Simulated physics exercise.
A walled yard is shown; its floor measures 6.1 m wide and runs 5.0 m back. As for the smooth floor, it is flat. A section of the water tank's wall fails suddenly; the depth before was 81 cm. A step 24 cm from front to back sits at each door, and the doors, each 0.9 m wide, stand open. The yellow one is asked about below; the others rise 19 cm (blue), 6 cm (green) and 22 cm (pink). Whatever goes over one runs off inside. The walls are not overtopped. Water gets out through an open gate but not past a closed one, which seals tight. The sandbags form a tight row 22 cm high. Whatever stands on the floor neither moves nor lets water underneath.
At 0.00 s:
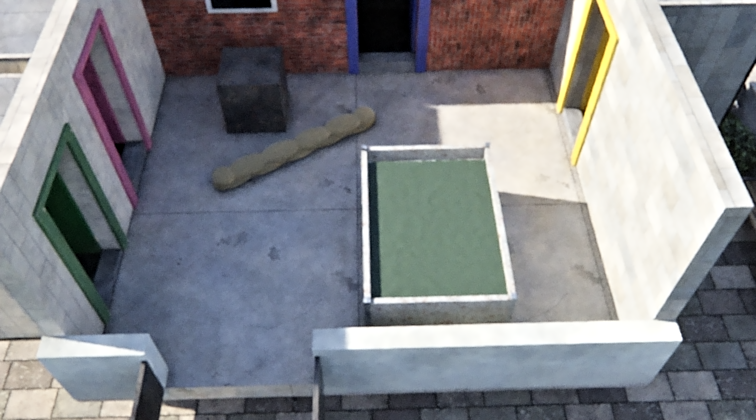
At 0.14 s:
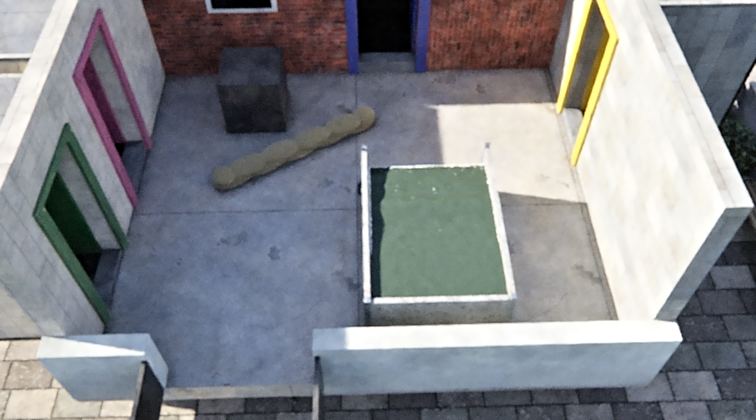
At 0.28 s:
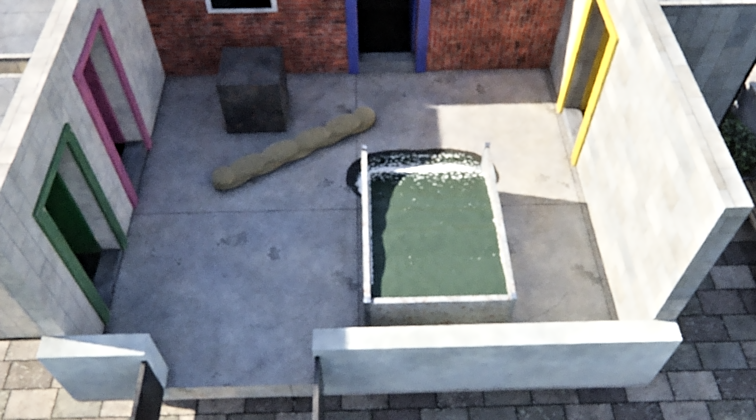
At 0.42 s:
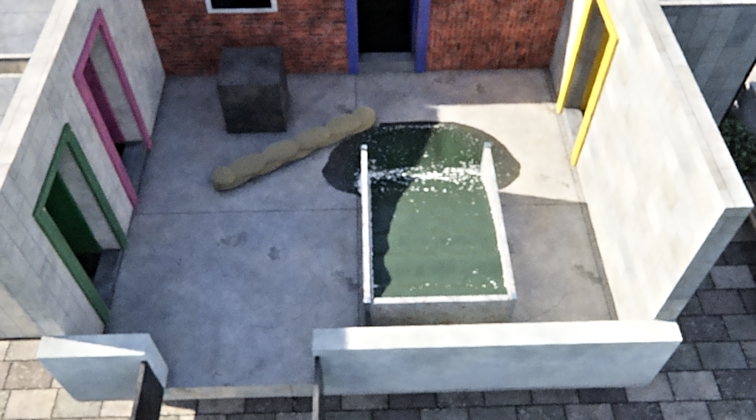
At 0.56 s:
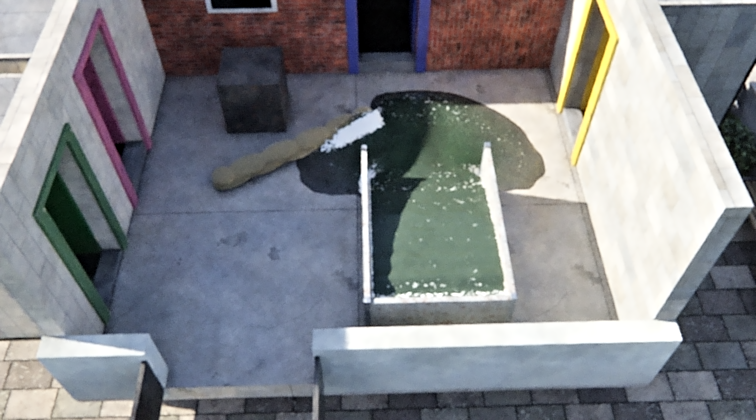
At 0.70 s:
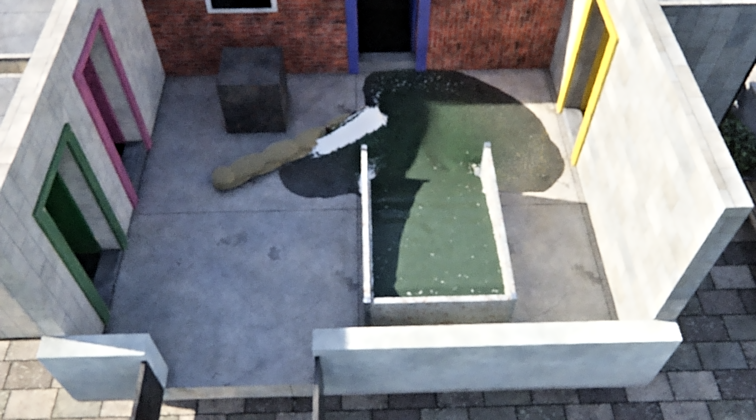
Green water pouring from the open far side of a tank in a walled yard, spreading across the floor and around a log-like roll.
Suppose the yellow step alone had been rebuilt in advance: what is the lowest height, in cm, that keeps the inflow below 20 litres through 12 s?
About 13 cm.
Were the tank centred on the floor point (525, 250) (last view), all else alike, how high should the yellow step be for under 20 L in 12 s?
Close to 23 cm would do it.
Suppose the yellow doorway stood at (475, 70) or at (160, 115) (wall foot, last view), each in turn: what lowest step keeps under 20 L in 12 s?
Roughly 29 cm, then roughly 10.5 cm.
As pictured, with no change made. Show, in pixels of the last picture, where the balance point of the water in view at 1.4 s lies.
Approximately (424, 195).
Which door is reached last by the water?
I'd say the pink door.
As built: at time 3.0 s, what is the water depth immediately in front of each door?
Door by door in centimetres - blue 24, yellow 16, green 4, pink 0.
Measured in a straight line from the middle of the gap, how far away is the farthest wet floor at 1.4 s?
About 3.2 metres out.
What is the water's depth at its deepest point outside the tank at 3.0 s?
33 cm.
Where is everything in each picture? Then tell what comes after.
The first picture shows the water tank at (432, 221) is whole and still, 81 cm deep; the yellow door at (584, 83) is dry.
In the second picture, water pours out on the far side and has run 0.3 m, to a hidden place; about 10 cm deep outside, 81 cm at the back.
In the third picture, the gap is on the far side, the front 0.7 m out at a hidden place; the back of the water tank holds 81 cm.
In the fourth picture, the gap is on the far side, the front 1.3 m out at (410, 125); the back of the water tank holds 78 cm.
In the fifth picture, the gap is on the far side, the front 2.0 m out at (403, 95); the back of the water tank holds 69 cm.
In the sixth picture, the gap is on the far side, the front 2.5 m out at (386, 72); the back of the water tank holds 69 cm; the yellow door at (584, 83), 2.4 m from the gap, is still 0.4 m from the nearest water.
After 1.4 s water covers 35 % of the floor, deepest (48 cm) near (417, 76); 8 cm at the yellow door, 0 litres in over its 12 cm step.
After 3.0 s water covers 60 % of the floor, deepest (33 cm) near (542, 74); 16 cm at the yellow door, 11 litres in over its 12 cm step.
After 12.0 s water covers 95 % of the floor, deepest (10 cm) near (349, 235); 9 cm at the yellow door, 27 litres in over its 12 cm step.
At the yellow door as built, the water arrived by 0.9 s and peaked near 19 cm at 2.6 s.
Run again over the same 12 s with other heights there, 36 litres in over 11 cm, 10 litres over 15 cm. The limit of 20 litres is kept from about 13 cm up.
